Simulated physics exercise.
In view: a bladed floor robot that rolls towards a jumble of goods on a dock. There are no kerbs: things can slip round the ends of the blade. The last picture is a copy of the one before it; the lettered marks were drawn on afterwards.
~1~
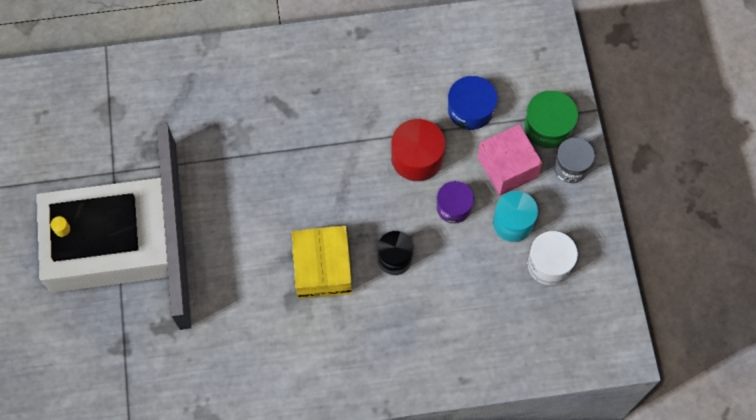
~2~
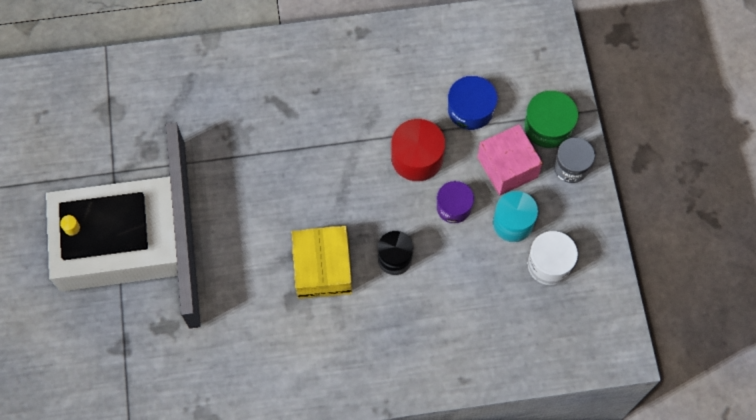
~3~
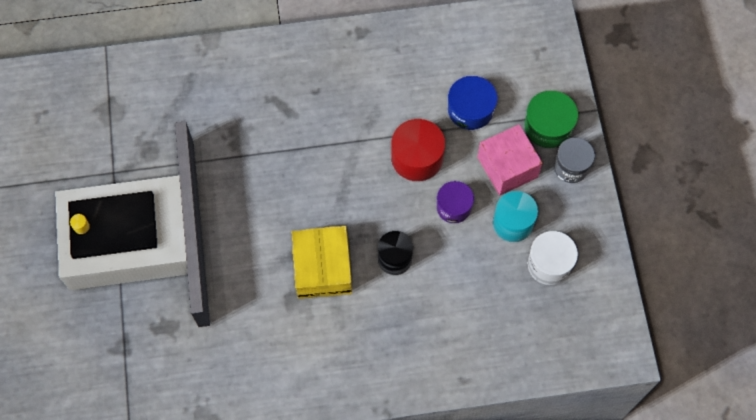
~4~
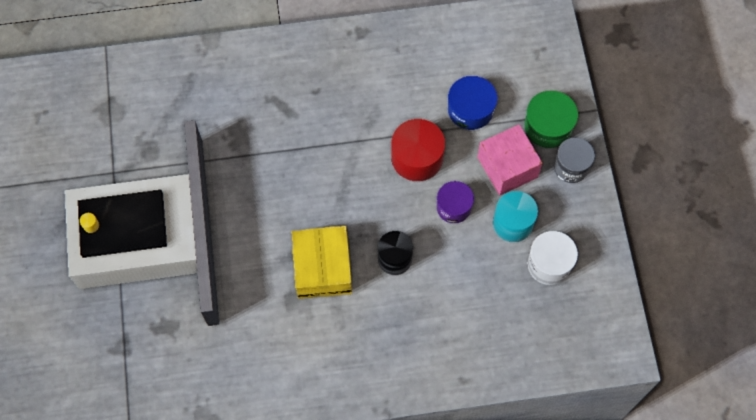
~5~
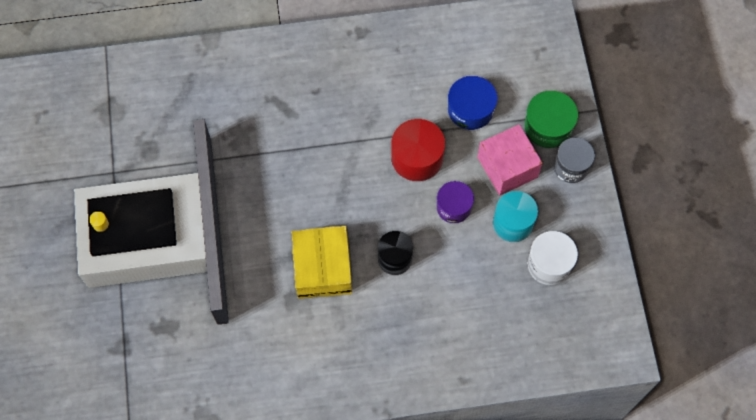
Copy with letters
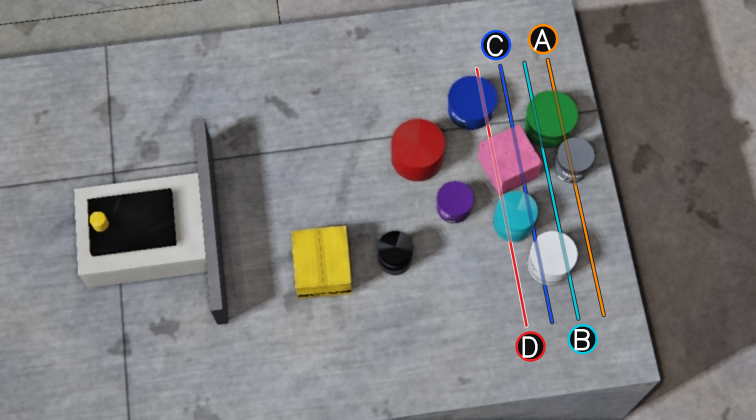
On a grey dock, a white robot with a wide dark blade rolled slowly a short way right towards a yellow box and a jumble of colourful goods, which all stayed still.
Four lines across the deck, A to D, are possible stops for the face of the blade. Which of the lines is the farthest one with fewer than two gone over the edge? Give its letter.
It should halt at C.
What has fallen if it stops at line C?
The grey pail.
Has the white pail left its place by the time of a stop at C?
Yes.
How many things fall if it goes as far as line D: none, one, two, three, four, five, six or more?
By then, none.
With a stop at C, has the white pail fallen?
By then, no.
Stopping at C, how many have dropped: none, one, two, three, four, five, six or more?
One.
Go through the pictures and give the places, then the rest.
Blue pail (472, 103); grey pail (574, 161); red canister (418, 150), in the first frame.
Robot (109, 224); purple pail (455, 202), in the second frame.
Robot (119, 223); pink crate (510, 161), in the third frame.
Robot (129, 222); white pail (552, 259), in the fourth frame.
Robot (138, 221); yellow box (322, 263); blue pail (472, 103); grey pail (574, 161), in the fifth frame.
On the marked copy, A at (575, 182); B at (550, 185); C at (525, 188); D at (501, 192).
Following C. Soon after the start, robot (254, 205); black canister (409, 251); yellow box (364, 256).
Later, robot (368, 190); white pail (556, 260); turquoise canister (534, 207).
In the end, robot (458, 179); grey pail over the edge; green pail (583, 102); one fallen.
As for the rest, A drops five; B drops four; D is within the limit but short.
